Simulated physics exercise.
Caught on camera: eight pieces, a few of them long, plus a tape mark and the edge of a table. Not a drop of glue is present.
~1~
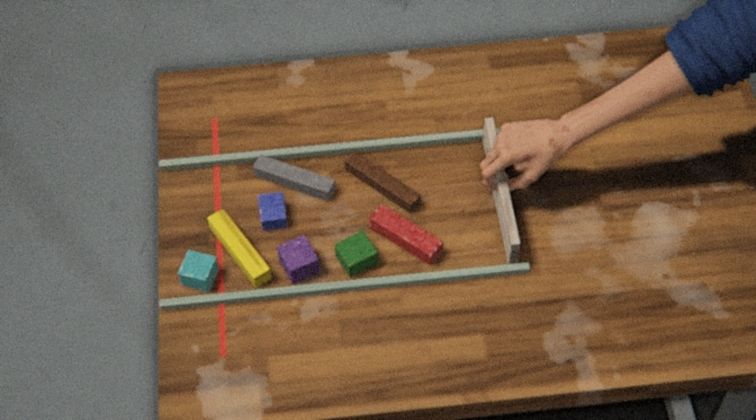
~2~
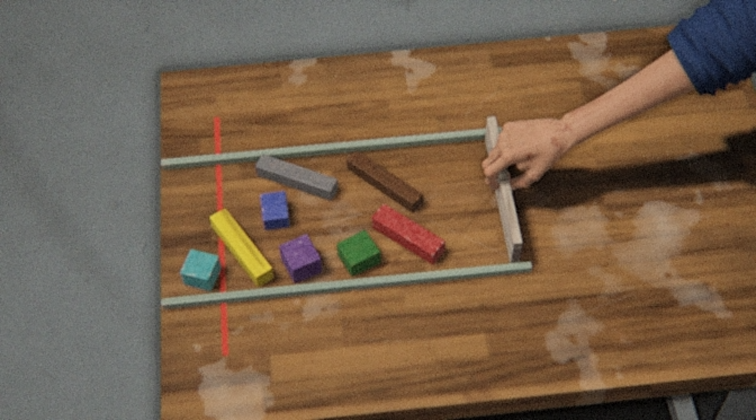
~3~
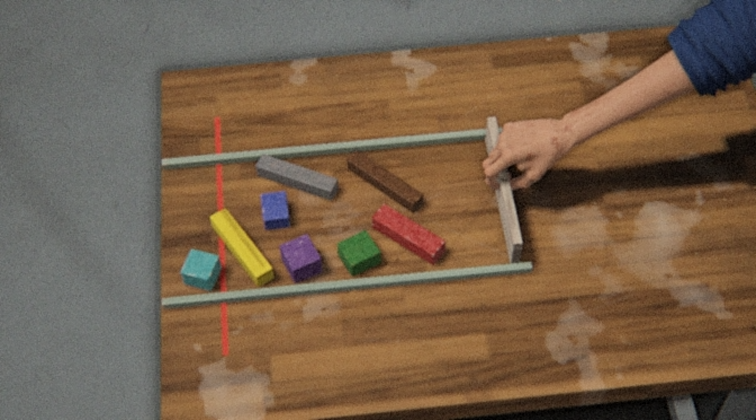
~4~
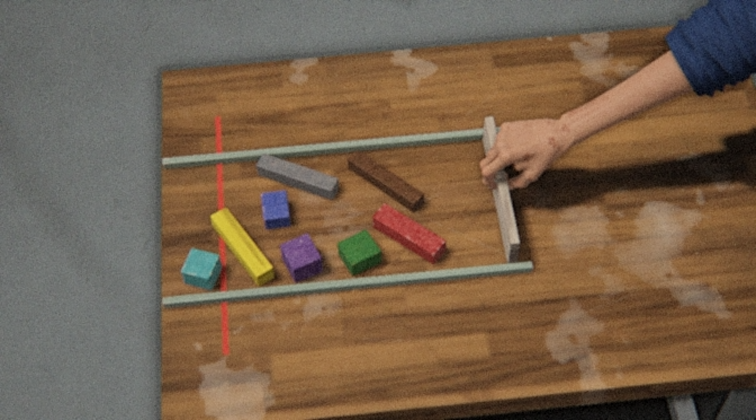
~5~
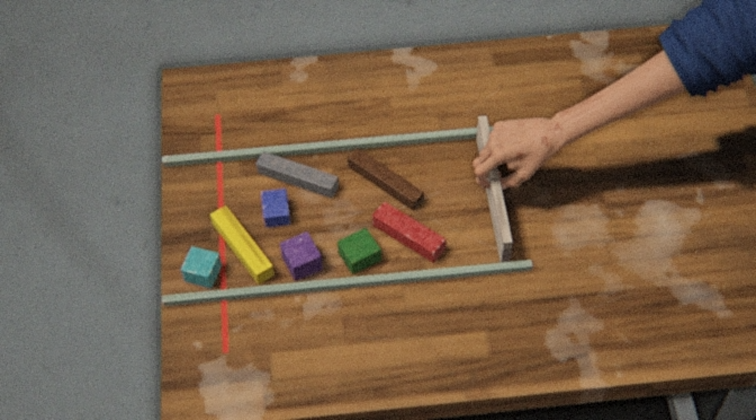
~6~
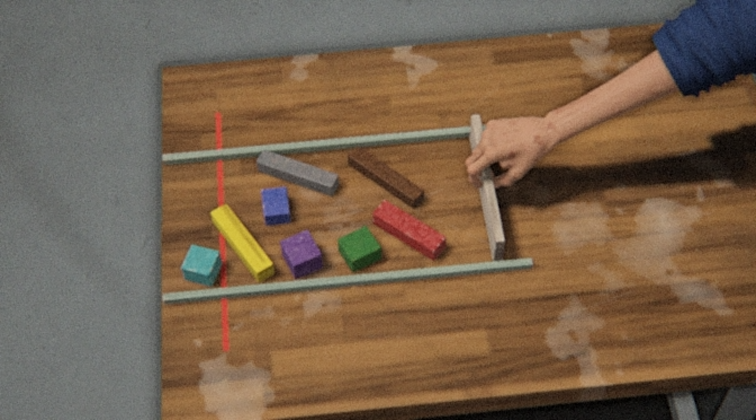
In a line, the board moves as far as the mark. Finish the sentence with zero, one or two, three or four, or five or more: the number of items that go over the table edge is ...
The number of items that go over the table edge is three or four.
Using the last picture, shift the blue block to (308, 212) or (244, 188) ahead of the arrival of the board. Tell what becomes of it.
First place: It remains in place; second place: It remains in place.
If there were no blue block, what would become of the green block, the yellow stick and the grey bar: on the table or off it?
Final state: Green block in place, yellow stick off, grey bar in place.
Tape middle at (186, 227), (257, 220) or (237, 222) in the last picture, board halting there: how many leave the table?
The counts: 6, 1 and 2.
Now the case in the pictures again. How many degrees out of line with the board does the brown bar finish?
I'd estimate about 0 degrees.
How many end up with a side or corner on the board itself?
Tally at the end: 2.
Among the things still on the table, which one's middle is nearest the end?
Foremost is the grey bar.
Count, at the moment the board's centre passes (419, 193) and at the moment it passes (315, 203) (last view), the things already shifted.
2, then 8.
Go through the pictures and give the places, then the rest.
The first picture shows turquoise block (199, 271); yellow stick (239, 248); blue block (273, 211); board (501, 190); tape (218, 229).
The second picture shows yellow stick (241, 247); brown bar (384, 181).
The third picture shows blue block (275, 210); purple block (301, 259).
The fourth picture shows turquoise block (202, 269); board (501, 189).
The fifth picture shows yellow stick (242, 245); green block (359, 251).
The sixth picture shows turquoise block (202, 266); yellow stick (242, 243); blue block (276, 206); board (486, 187); tape (222, 223).
A little later, none off yet; turquoise block at rest near (202, 266); yellow stick at rest near (242, 243); blue block at rest near (276, 206).
Next, none off yet; turquoise block at rest near (202, 266); yellow stick shifted a little near (228, 246); blue block at rest near (274, 206).
Later still, one off so far; turquoise block on its side near (133, 301); yellow stick shifted about its own width near (169, 249); blue block shifted well along near (207, 206).
When it is over, the number that fall off is three or four; down, purple block, yellow stick and turquoise block.
